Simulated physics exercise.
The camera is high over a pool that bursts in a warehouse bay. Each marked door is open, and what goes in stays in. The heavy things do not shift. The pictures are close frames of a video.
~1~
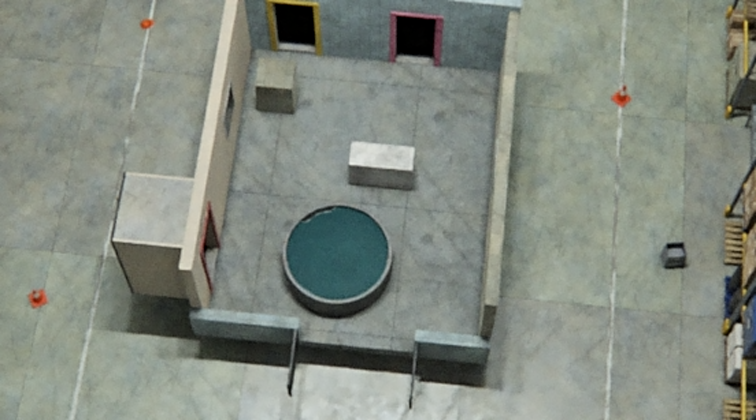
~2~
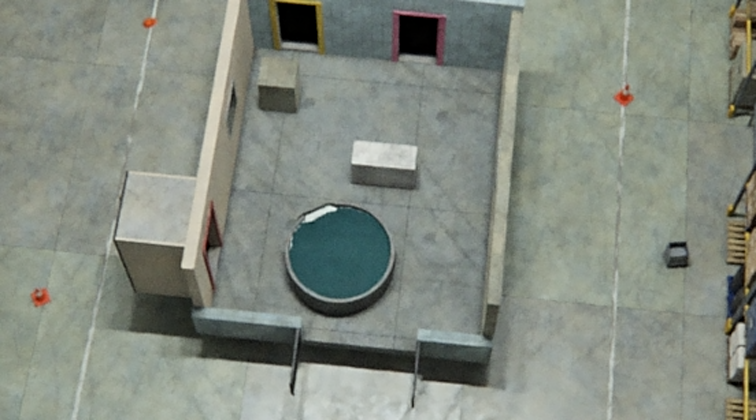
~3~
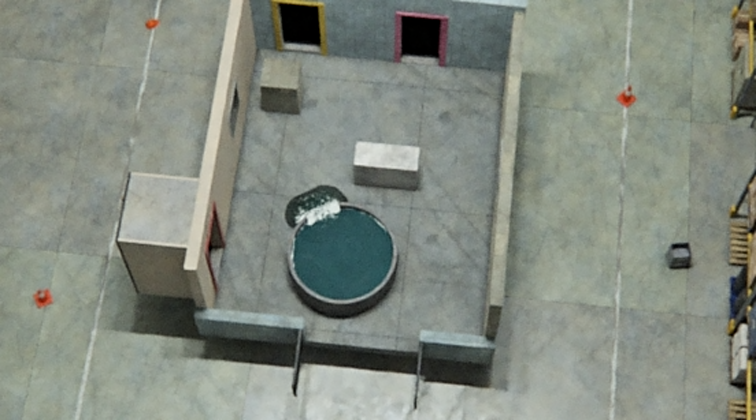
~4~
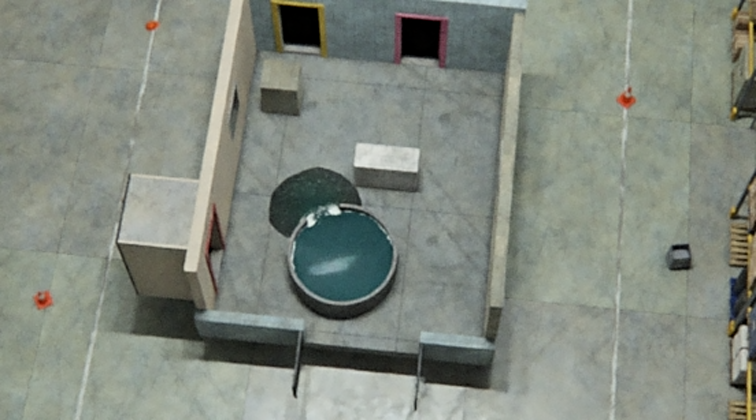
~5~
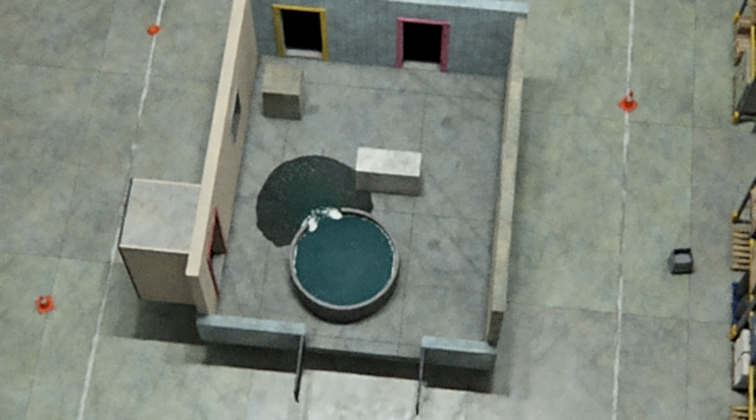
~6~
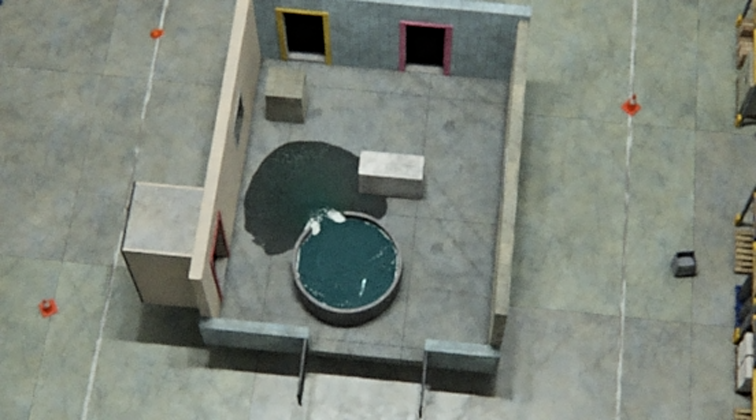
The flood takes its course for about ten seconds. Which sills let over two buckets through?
In the end: The yellow door floods; the pink door floods; the red door holds within the limit.
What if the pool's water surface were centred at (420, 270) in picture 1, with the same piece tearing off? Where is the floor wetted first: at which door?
First comes the door marked red.
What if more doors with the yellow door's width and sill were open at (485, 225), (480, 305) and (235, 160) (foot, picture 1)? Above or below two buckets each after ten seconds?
As listed: Takes less, is under, passes that mark.
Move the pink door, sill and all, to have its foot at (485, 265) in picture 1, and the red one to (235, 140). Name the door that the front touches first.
I say the one in red.
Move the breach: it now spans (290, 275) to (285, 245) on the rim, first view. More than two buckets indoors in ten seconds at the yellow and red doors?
Then: Yellow door keeps below it; red door lets more in.
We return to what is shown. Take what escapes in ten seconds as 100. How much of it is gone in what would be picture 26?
I make it 35 per cent.
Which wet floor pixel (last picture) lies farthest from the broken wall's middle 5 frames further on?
Around (257, 84).
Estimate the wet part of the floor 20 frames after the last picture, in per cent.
Some 45 per cent.
A moment on, water covers 30 % of the floor; the yellow door not reached, the pink door not reached, the red door not reached.
Next, water covers 35 % of the floor; the yellow door under two buckets in, the pink door not reached, the red door wet at the sill, nothing in.
Then, water covers 45 % of the floor; the yellow door over two buckets in, the pink door under two buckets in, the red door wet at the sill, nothing in.
Later, water covers 65 % of the floor; the yellow door over two buckets in, the pink door over two buckets in, the red door wet at the sill, nothing in.
In the end, water covers 95 % of the floor; the yellow door over two buckets in, the pink door over two buckets in, the red door wet at the sill, nothing in.
